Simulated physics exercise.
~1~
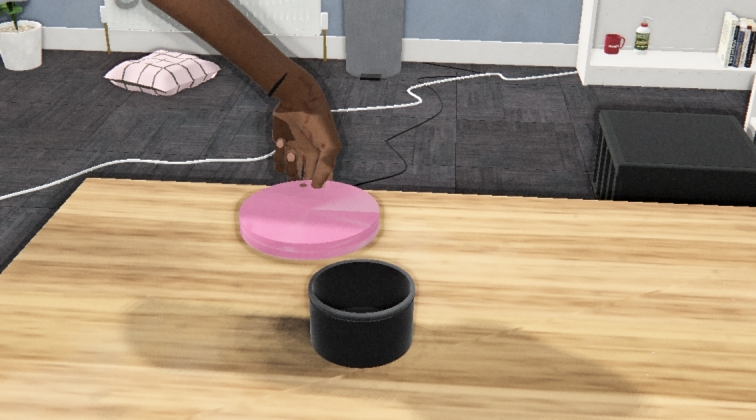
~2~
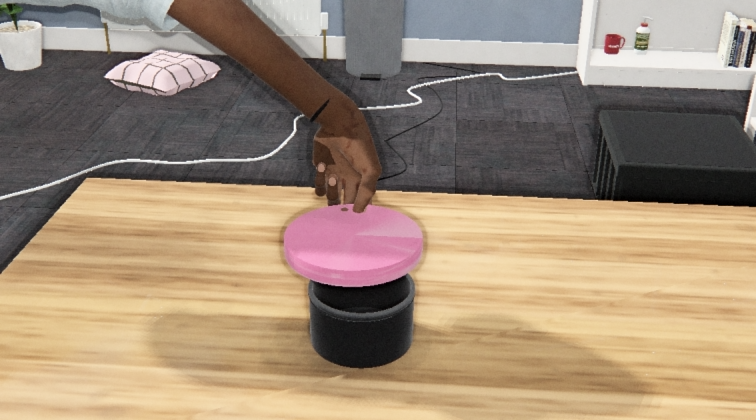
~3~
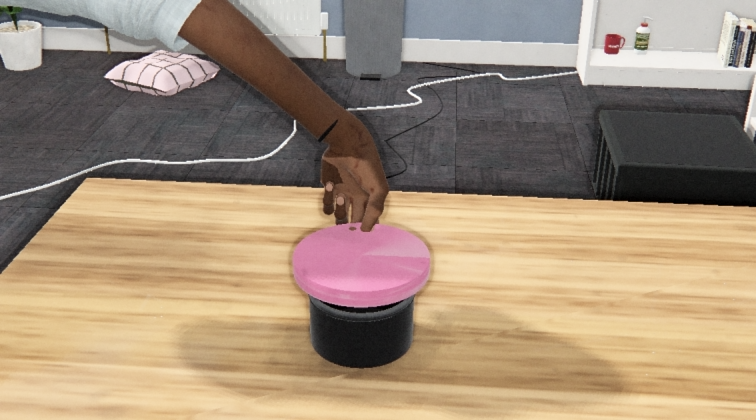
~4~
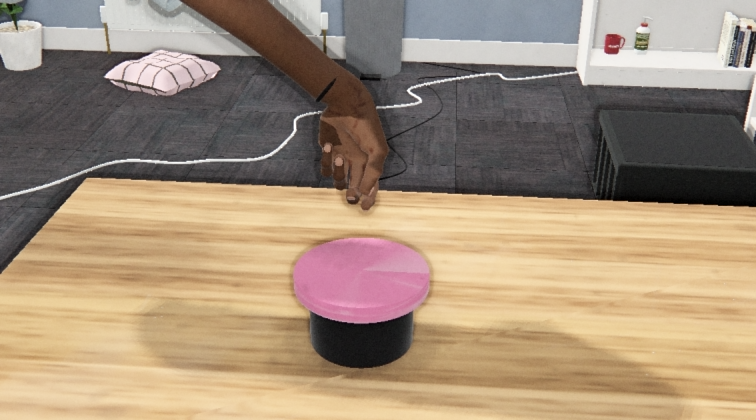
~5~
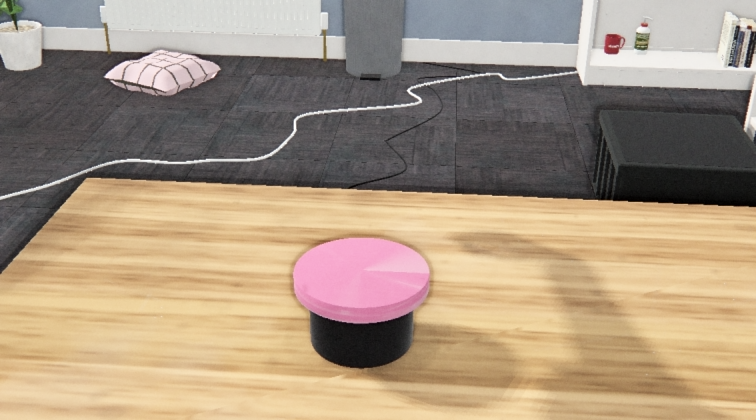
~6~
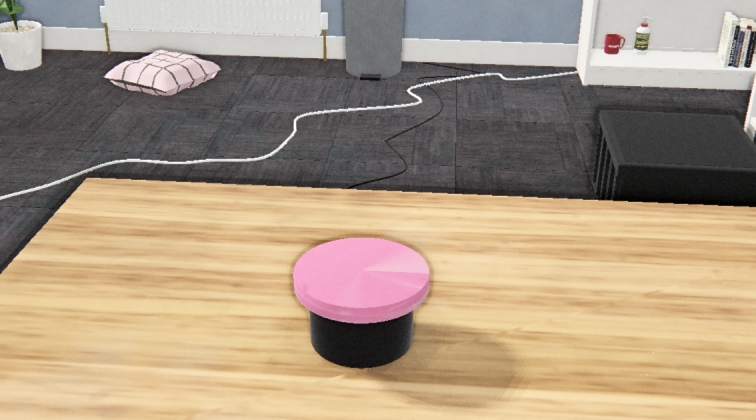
On a wooden table, a hand lowers a pink disc onto a black container, covering it.
